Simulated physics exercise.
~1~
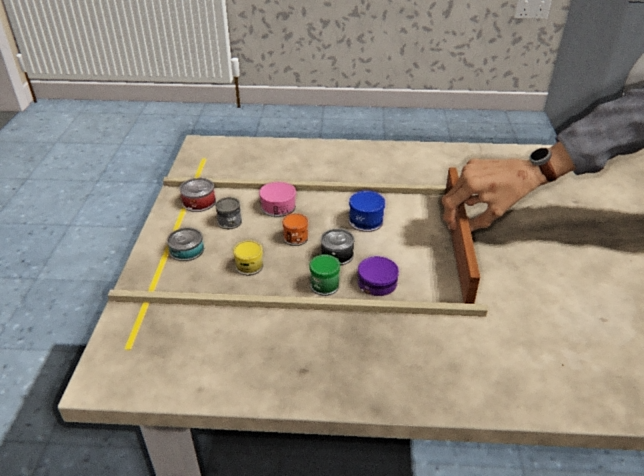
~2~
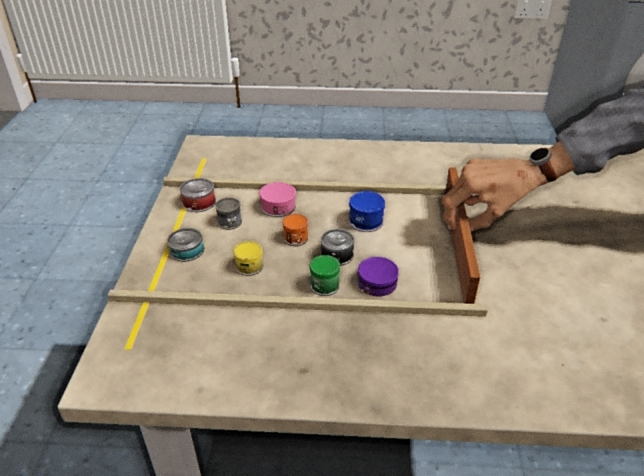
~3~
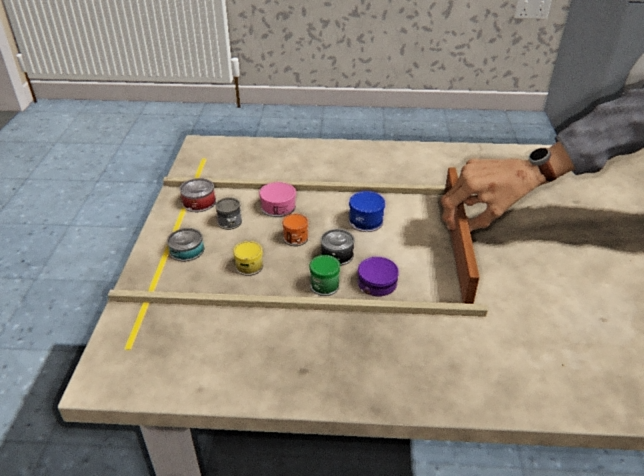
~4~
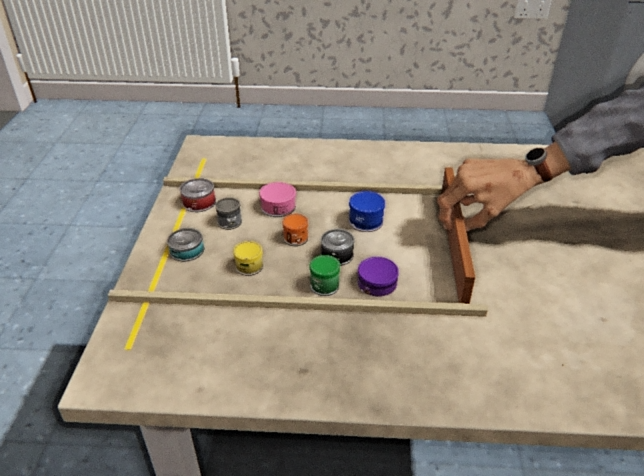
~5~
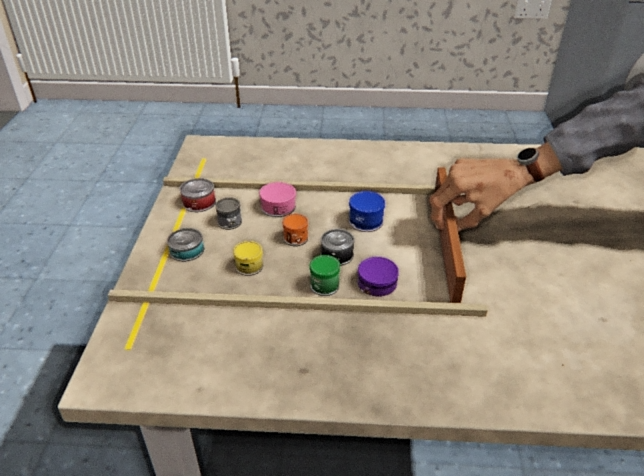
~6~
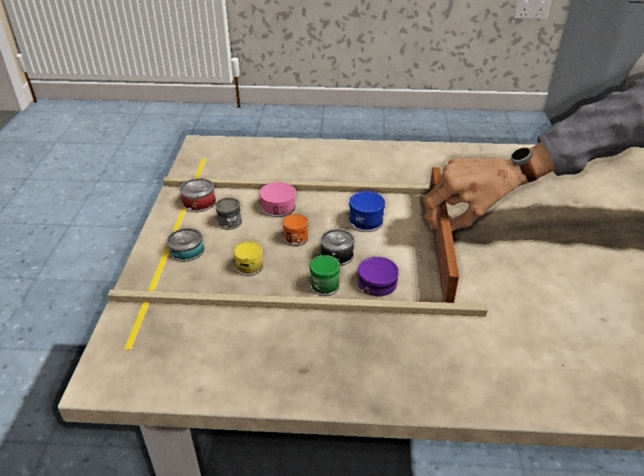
On a tabletop between two wooden rails, ten small, colourful tins and tubs sit spread out near a yellow tape line on the left. A hand at the right holds an upright reddish-brown board still at first, then slides it slightly left, while the containers stay where they are.
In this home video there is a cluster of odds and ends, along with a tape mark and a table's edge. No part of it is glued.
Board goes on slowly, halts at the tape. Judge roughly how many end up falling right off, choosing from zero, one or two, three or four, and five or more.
Count off: Five and up.
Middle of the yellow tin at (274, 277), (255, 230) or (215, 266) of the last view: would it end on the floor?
Lab note - yellow tin, per position: Is gone; is gone; is gone.
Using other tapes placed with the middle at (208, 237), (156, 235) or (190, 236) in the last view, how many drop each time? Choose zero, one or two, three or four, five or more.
Taking the three places in turn, it would be none; five or more; no fall at all.
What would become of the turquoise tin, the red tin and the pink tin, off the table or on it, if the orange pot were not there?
Turquoise tin - gone, red tin - gone, pink tin - safe.
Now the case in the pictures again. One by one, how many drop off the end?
The exact number is 5.
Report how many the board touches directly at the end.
Contact count: 5.
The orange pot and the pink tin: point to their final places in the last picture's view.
The orange pot ends at (160, 227) and the pink tin at (171, 189).
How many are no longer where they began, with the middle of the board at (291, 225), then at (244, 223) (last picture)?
7 at one spot and 9 at the other.
A little later, none off yet; red tin at rest near (198, 195); turquoise tin at rest near (186, 245); grey pot at rest near (229, 213).
When it is over, the number that fall off is five or more; down, green tin, yellow tin, grey pot, turquoise tin and red tin.
